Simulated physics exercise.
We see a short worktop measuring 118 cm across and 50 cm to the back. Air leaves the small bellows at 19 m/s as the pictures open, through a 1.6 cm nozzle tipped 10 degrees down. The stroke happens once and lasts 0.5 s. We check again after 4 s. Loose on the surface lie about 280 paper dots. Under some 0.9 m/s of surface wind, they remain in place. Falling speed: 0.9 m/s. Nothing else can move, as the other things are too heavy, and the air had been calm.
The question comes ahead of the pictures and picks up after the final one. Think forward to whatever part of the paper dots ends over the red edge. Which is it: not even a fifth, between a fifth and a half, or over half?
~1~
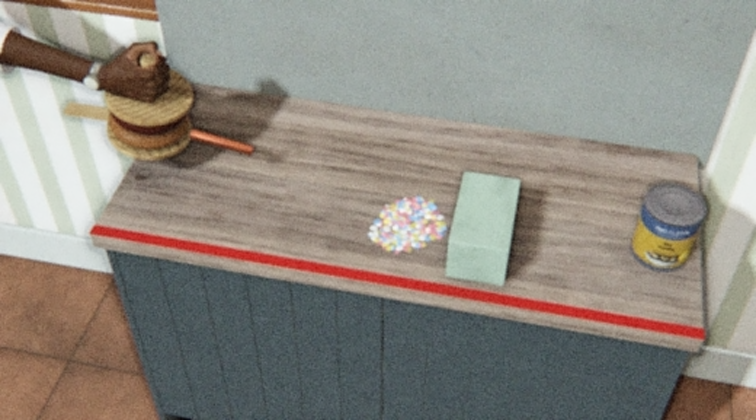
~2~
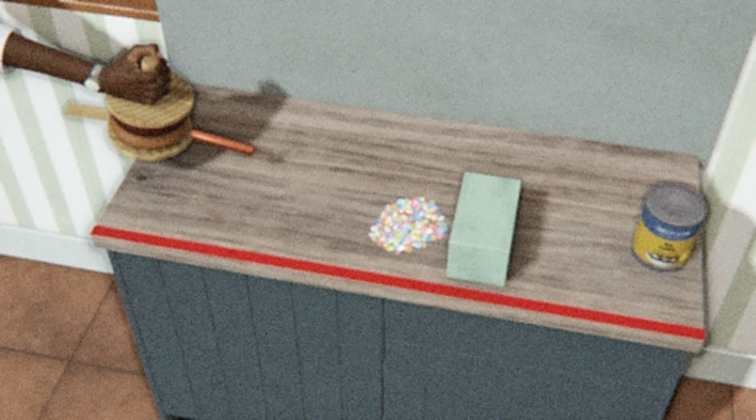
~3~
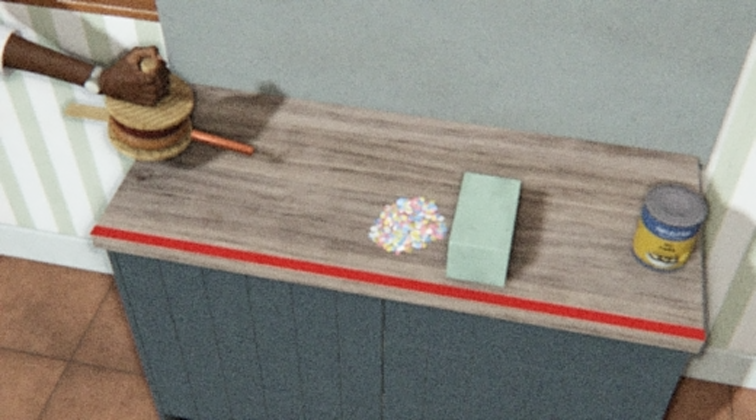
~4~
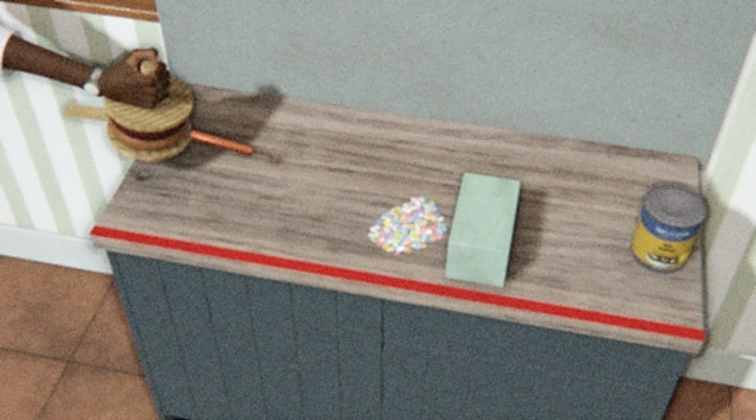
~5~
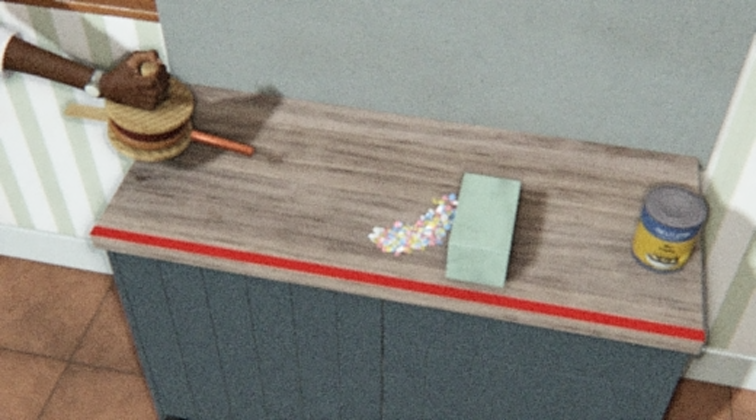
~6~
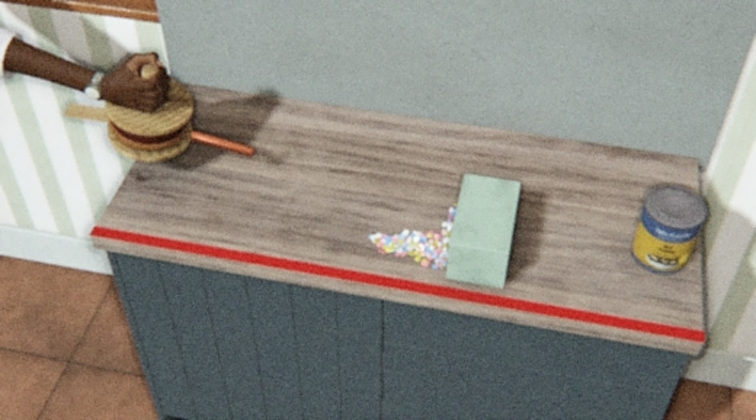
It goes past half.
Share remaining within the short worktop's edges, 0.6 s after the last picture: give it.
About 10 % remain.
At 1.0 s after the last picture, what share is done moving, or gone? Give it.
Estimate: Close to 100 %.
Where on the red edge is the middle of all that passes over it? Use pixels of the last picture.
Roughly at pixel (429, 295).
Then, 0.6 s after the last picture, 81 % are over the red edge; 67 % are gone or lie where they will stay.
Then, 1.0 s after the last picture, 81 % are over the red edge; 100 % are gone or lie where they will stay.
Then, 2.0 s after the last picture, 81 % are over the red edge; 100 % are gone or lie where they will stay.
Then, 3.8 s after the last picture, at the end, 81 % are over the red edge.
